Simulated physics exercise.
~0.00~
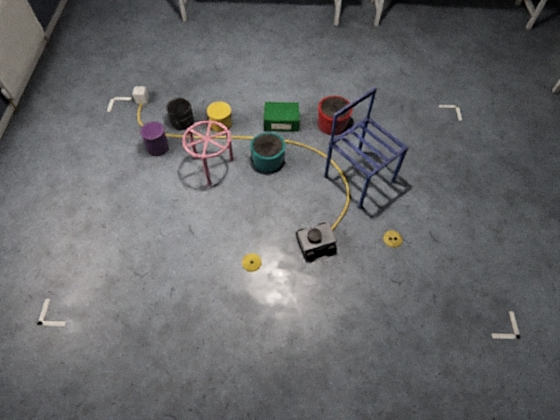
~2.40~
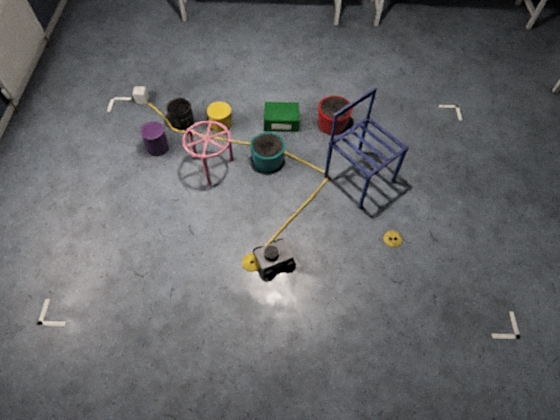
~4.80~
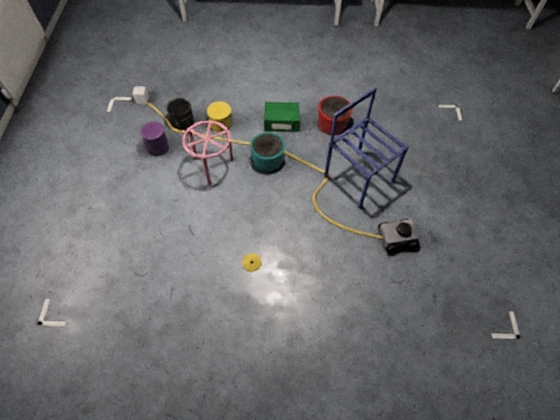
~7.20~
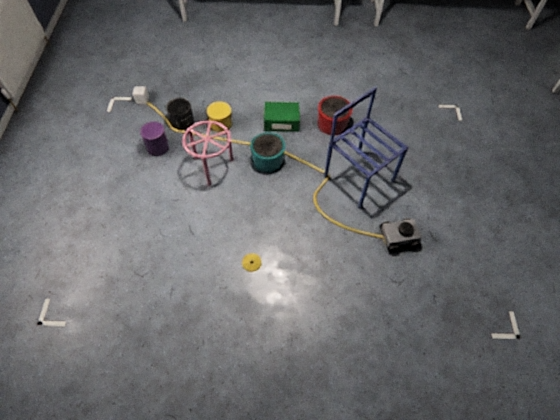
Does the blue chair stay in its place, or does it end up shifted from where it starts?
The blue chair stays in its place. It is still standing where it started when the cart comes to rest at the mark on the right.
In this clip, a small cart trailing a yellow lead drives left to one yellow mark, drawing the lead nearly straight on either side of a bend at the blue chair, then drives right to the other mark and stops, with the chair, stool and containers still in place.
